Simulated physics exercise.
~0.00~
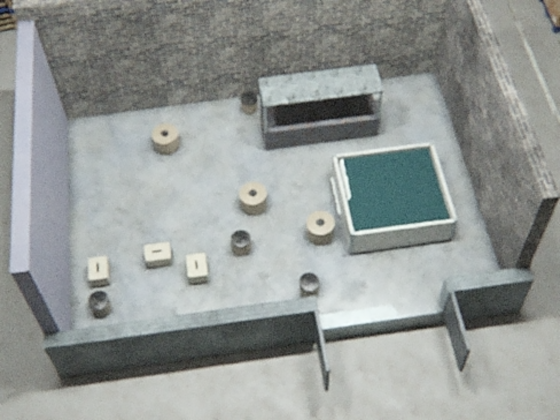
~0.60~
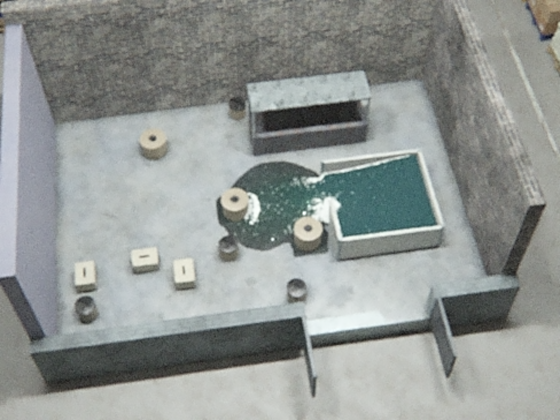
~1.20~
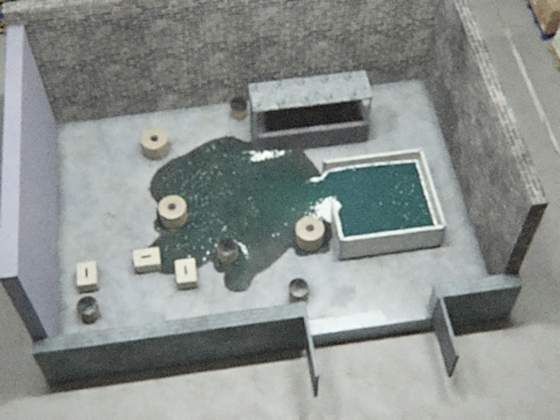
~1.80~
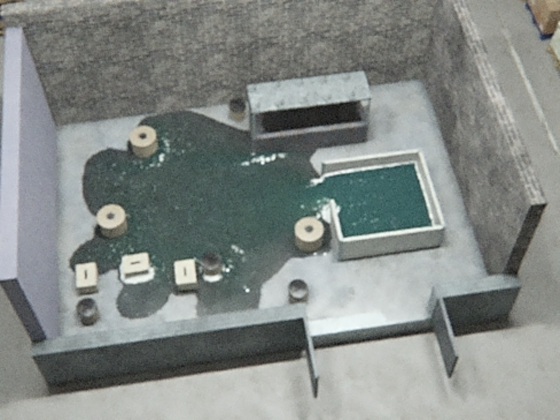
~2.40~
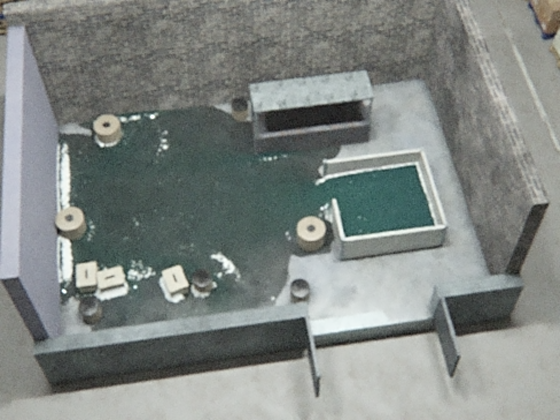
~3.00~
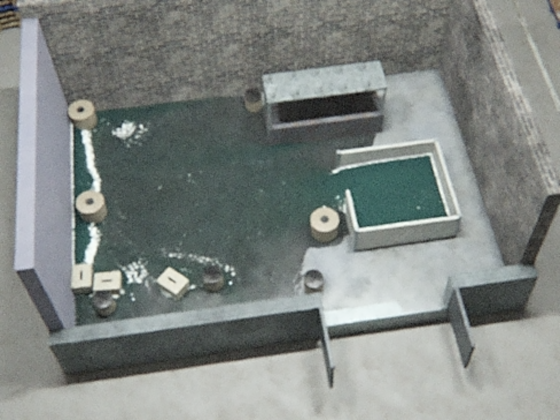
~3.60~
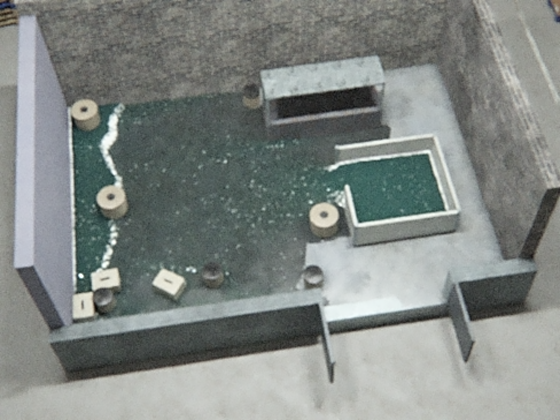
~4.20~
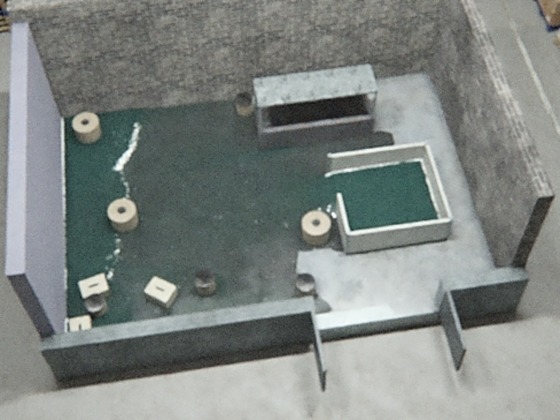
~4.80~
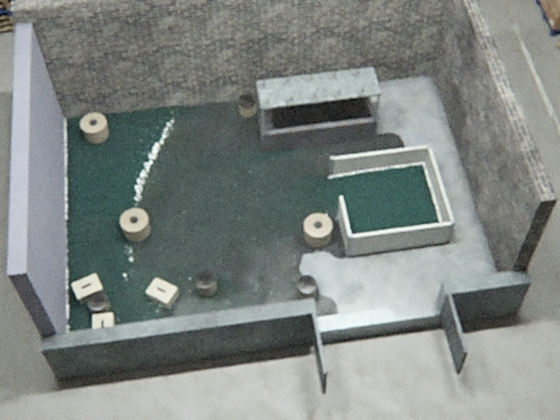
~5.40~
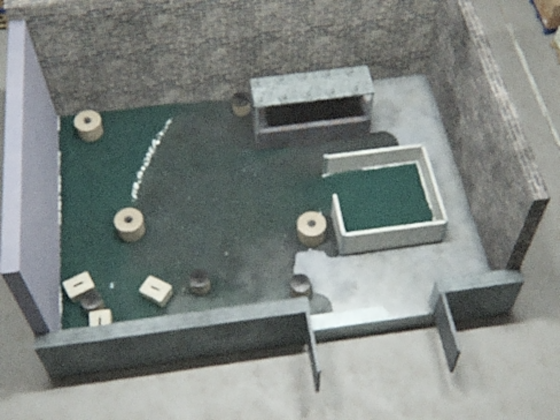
The clip shows a walled bay with a tank of dark green water, whose left side gives way, flooding the floor leftward around a roofed bench. Round drums and pale boxes drift toward the left wall, some drums then easing back right, and water still covers much of the floor.
